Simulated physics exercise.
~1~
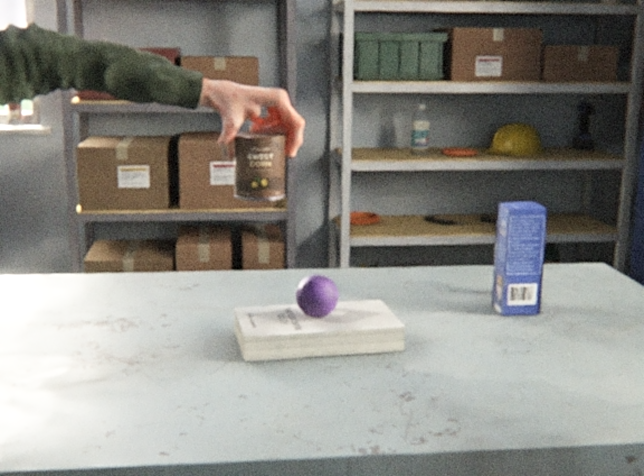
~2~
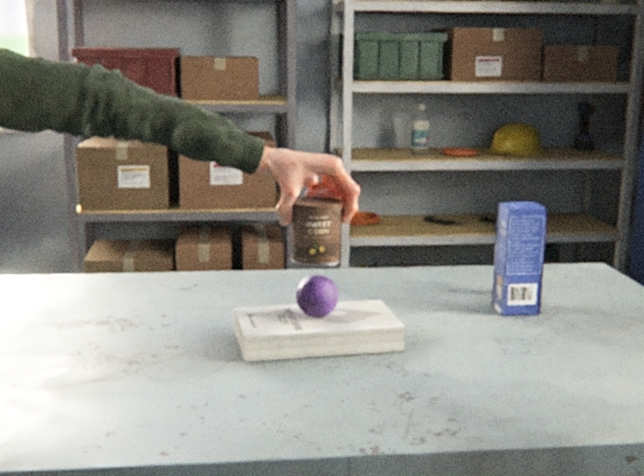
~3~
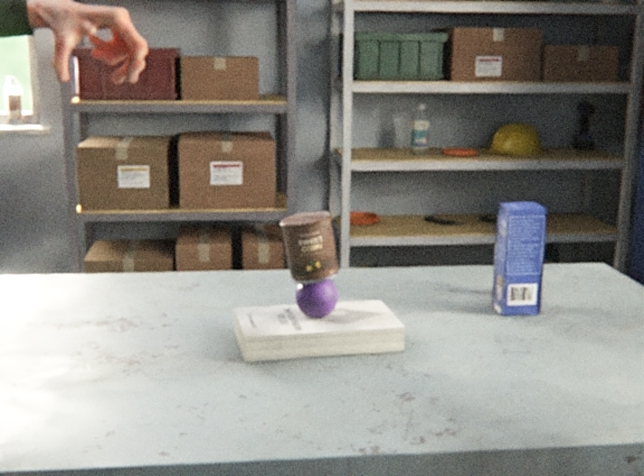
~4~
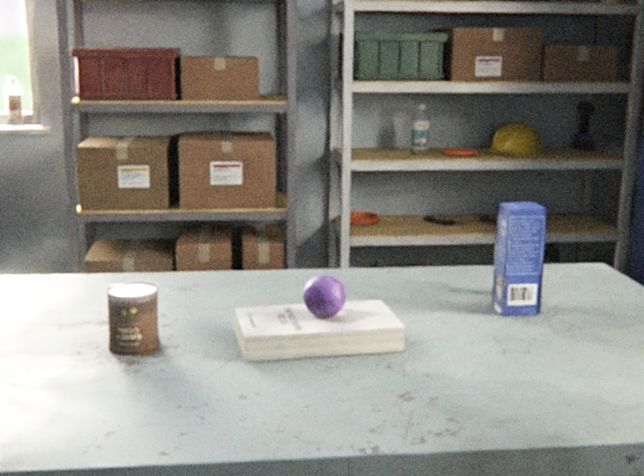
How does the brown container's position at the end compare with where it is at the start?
At the start a hand holds it in the air, above and slightly left of the purple ball. By the end it is down at the table, farther left, beside the white book.
